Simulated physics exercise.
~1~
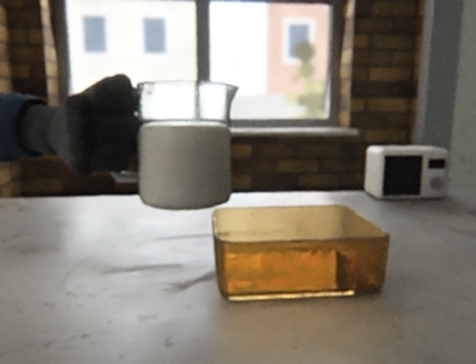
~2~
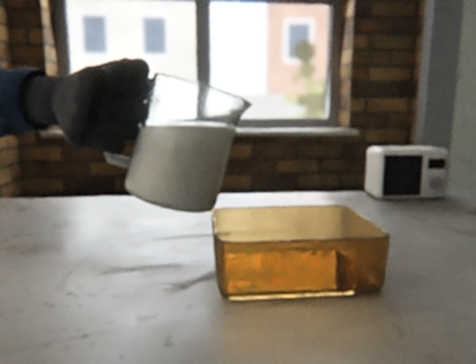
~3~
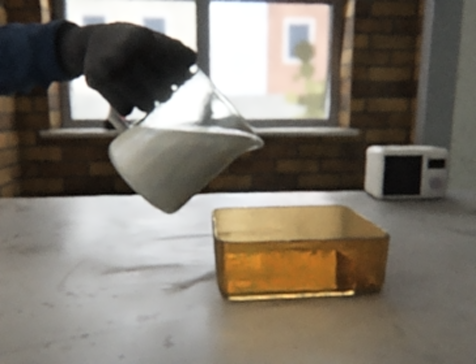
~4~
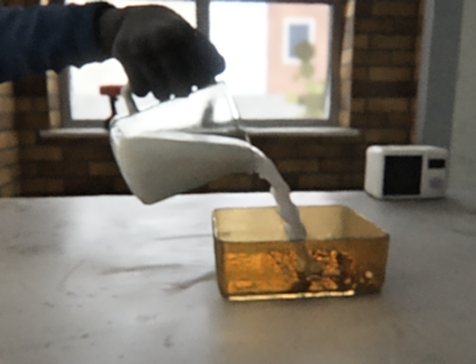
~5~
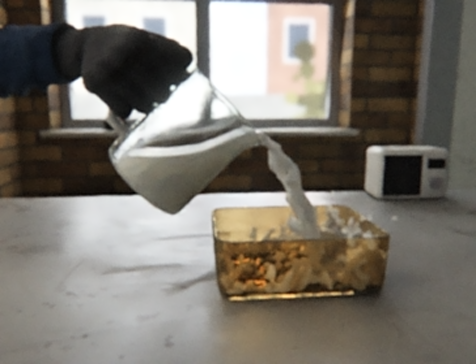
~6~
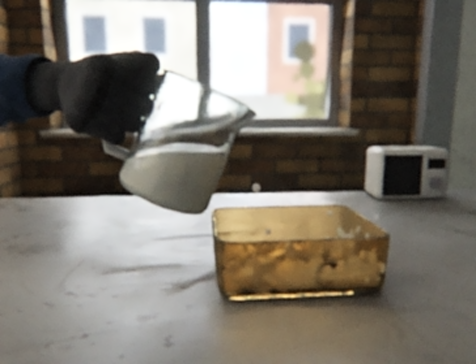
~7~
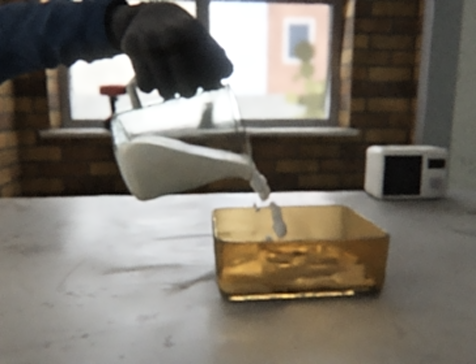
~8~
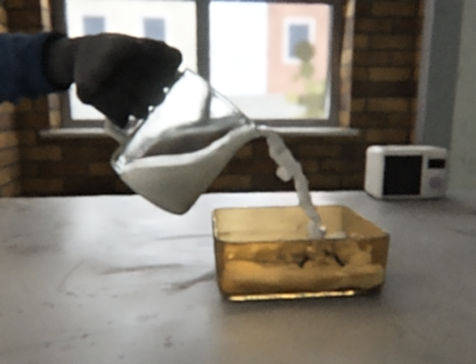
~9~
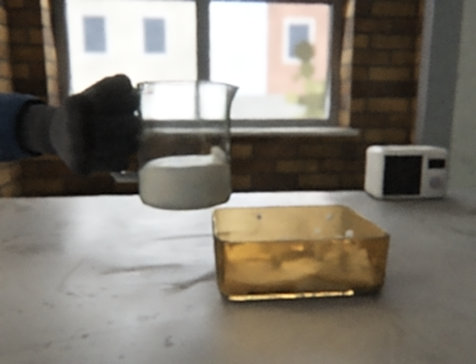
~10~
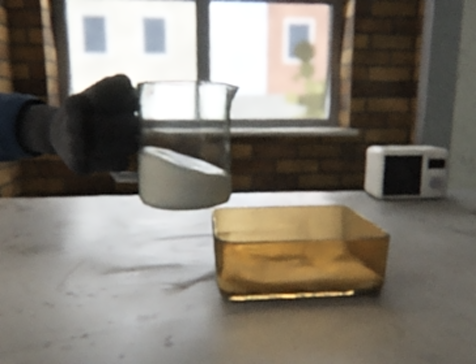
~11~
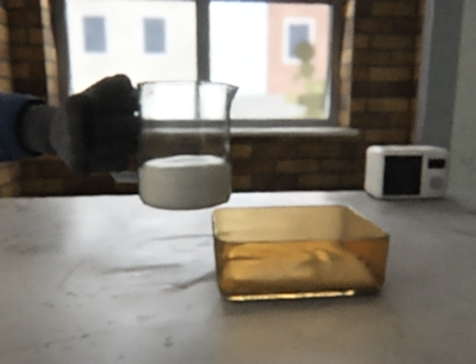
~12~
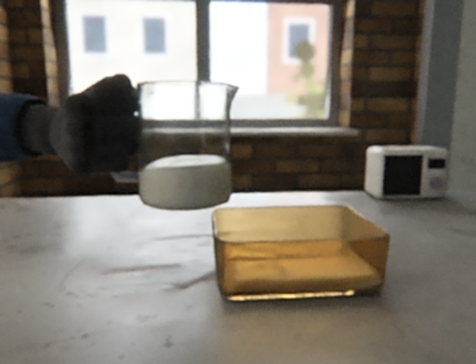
On a grey table top by a window, a gloved hand tilts a glass pitcher, pouring milk twice into an amber dish, then levels it.
